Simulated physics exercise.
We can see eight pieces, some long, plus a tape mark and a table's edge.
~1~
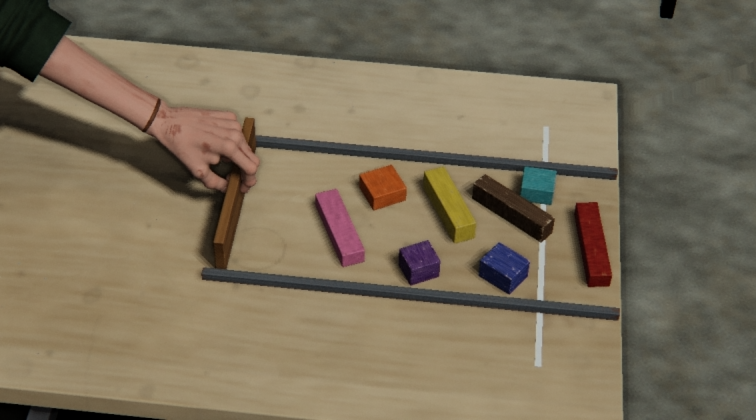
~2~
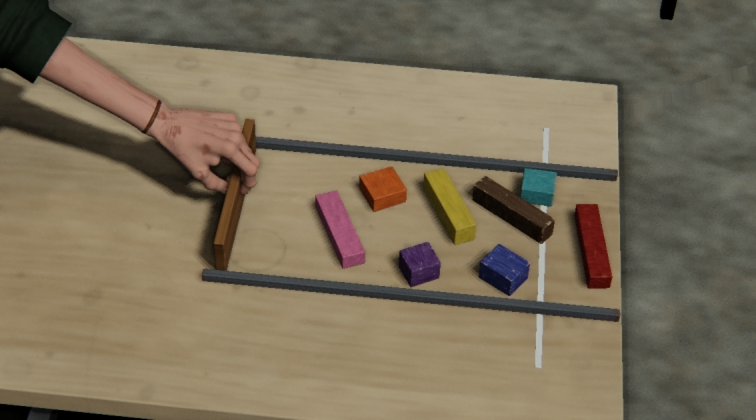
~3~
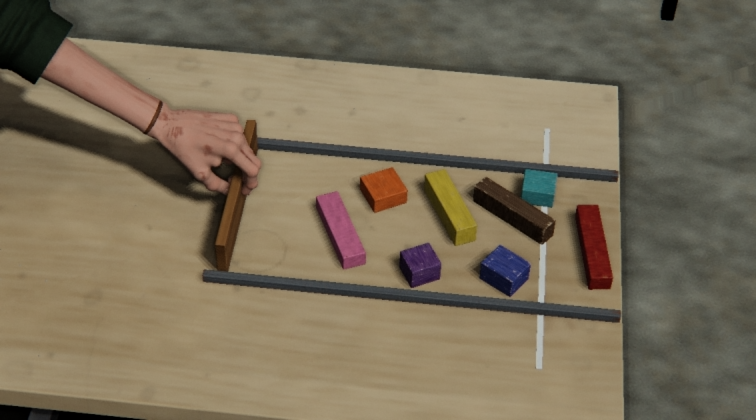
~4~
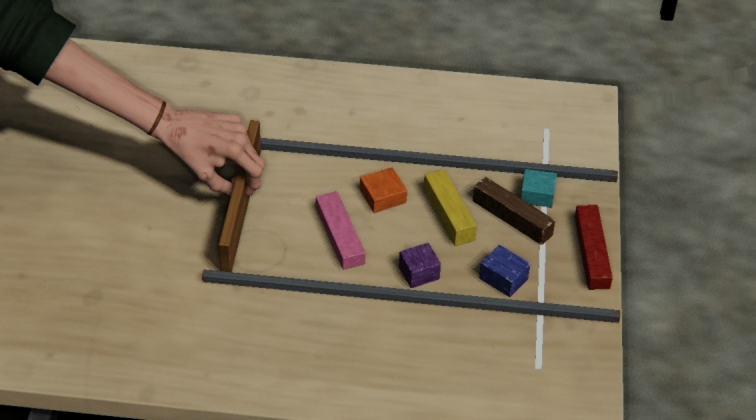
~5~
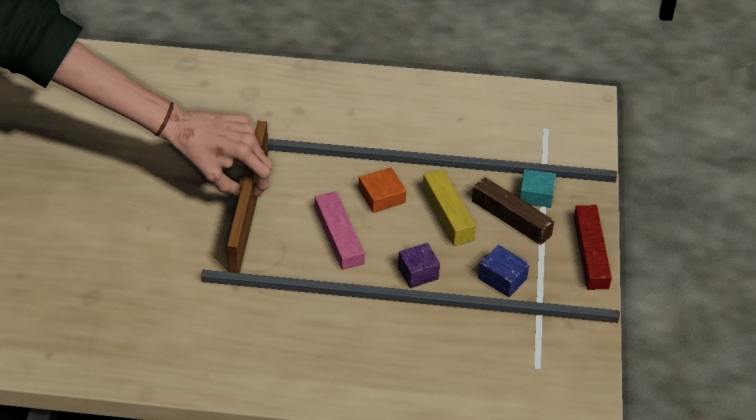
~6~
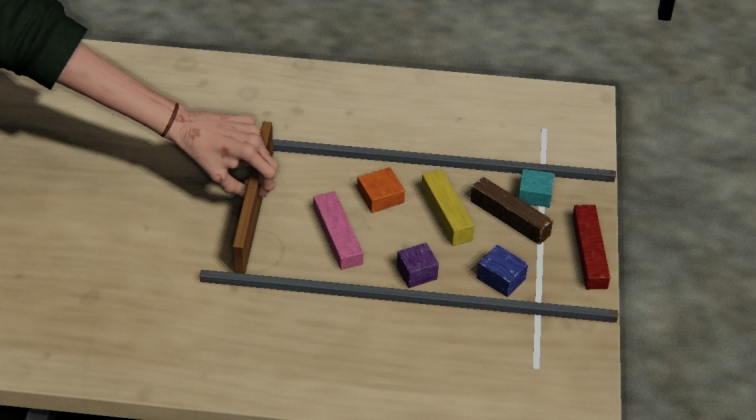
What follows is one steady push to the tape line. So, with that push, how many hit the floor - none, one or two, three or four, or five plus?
The count that comes down will most likely be a single one or two.
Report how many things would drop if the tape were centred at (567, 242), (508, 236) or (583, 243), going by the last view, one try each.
Counts per try: 4; 0; 6.
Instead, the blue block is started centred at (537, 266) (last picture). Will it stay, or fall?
If so, it stays where it is.
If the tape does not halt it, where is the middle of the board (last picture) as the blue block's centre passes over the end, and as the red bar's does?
I'd say about (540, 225) for the first one and about (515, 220) for the second.
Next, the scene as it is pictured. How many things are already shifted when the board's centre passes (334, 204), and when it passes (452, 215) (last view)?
Respectively 1 and 7.
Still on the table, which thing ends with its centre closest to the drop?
It would be the blue block.
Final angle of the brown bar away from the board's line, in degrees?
Angle: Around 20°.
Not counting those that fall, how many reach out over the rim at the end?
I'd put it at 2.
A little later, none off yet; red bar at rest near (591, 246); turquoise block at rest near (536, 188); brown bar at rest near (511, 210).
Next, none off yet; red bar at rest near (591, 246); turquoise block at rest near (536, 188); brown bar shifted a little near (525, 212).
Later still, none off yet; red bar moving near (601, 245); turquoise block shifted well along near (591, 189); brown bar shifted about its own width near (571, 226).
When it is over, the number that fall off is one or two; down, turquoise block and red bar.
